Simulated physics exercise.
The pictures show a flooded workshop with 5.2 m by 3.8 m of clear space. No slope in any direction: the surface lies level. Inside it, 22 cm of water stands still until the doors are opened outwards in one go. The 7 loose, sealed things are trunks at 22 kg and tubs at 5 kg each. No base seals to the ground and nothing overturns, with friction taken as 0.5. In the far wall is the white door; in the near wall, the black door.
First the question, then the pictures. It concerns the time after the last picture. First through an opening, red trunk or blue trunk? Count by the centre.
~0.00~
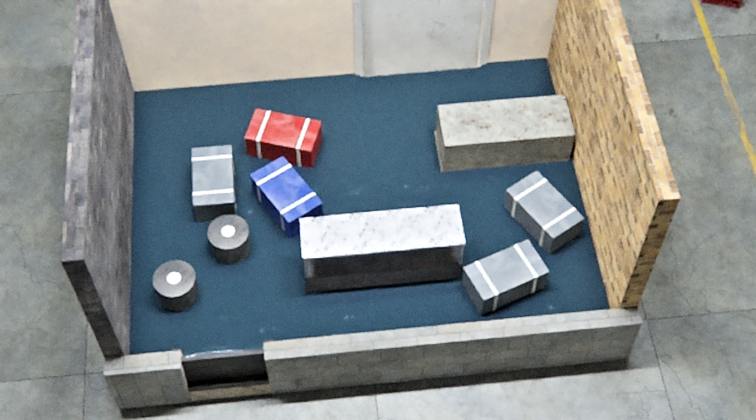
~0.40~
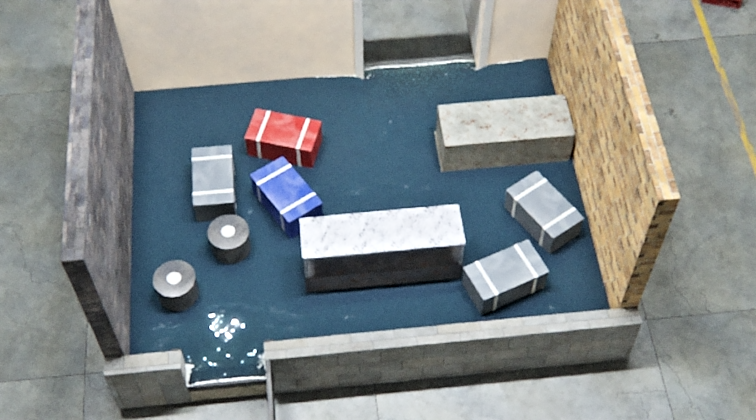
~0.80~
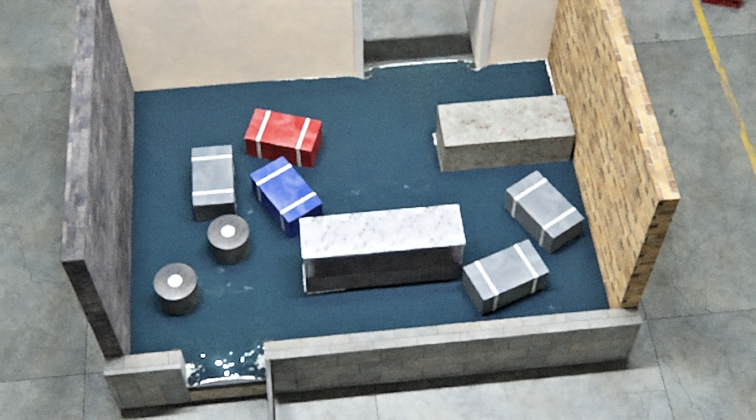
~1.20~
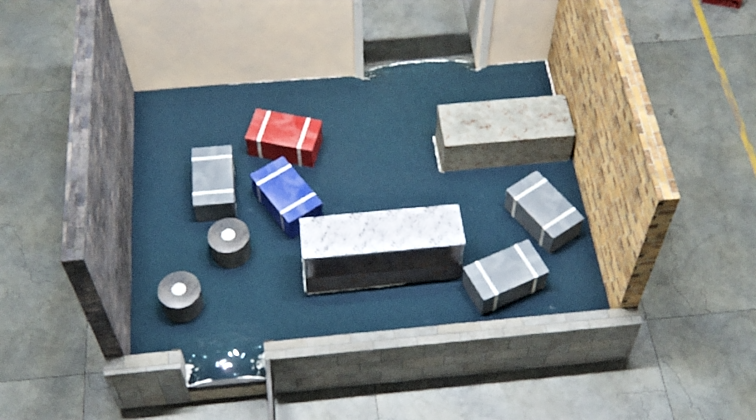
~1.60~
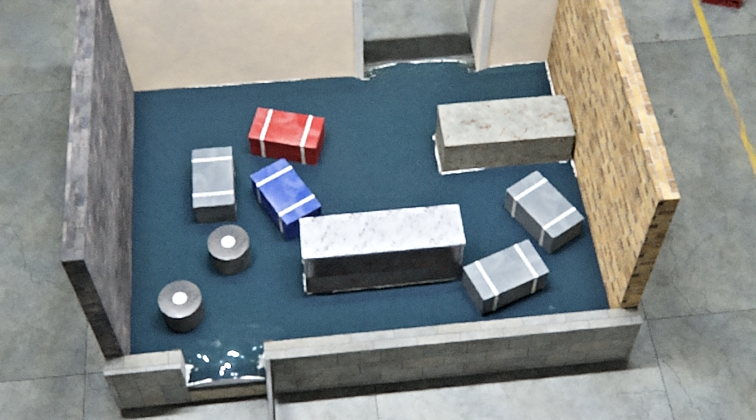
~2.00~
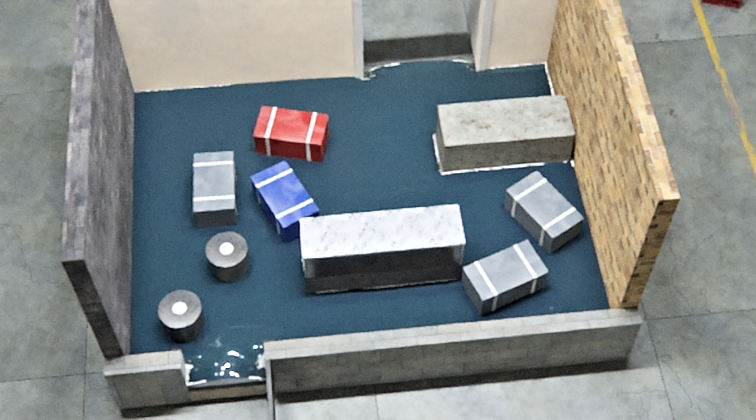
The red one gets out first.
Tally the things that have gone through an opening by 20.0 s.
Result: 4.
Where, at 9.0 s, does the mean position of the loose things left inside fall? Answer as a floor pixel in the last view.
I'd say about (363, 240) in the last view.
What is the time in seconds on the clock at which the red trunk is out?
Around 7.5 s.
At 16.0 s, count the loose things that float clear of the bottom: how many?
Then: 4.
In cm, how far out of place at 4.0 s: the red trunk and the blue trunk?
About 40 and 10 cm by then.
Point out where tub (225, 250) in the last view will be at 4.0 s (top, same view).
My estimate: Around (221, 280).
After 4.0 s the red trunk is near (317, 117), 0.4 m from its start, afloat; the blue trunk is near (282, 199), 0.1 m from its start, afloat; 1 of 7 are out; 6 afloat.
After 9.0 s the red trunk has gone out (at 7.3 s); the blue trunk is near (283, 191), 0.1 m from its start, afloat; 3 of 7 are out; 4 afloat.
After 16.0 s the red trunk has gone out (at 7.3 s); the blue trunk is near (285, 181), 0.2 m from its start, afloat; 3 of 7 are out; 4 afloat.
After 20.0 s the red trunk has gone out (at 7.3 s); the blue trunk is near (301, 178), 0.3 m from its start, afloat; 4 of 7 are out; 3 afloat.
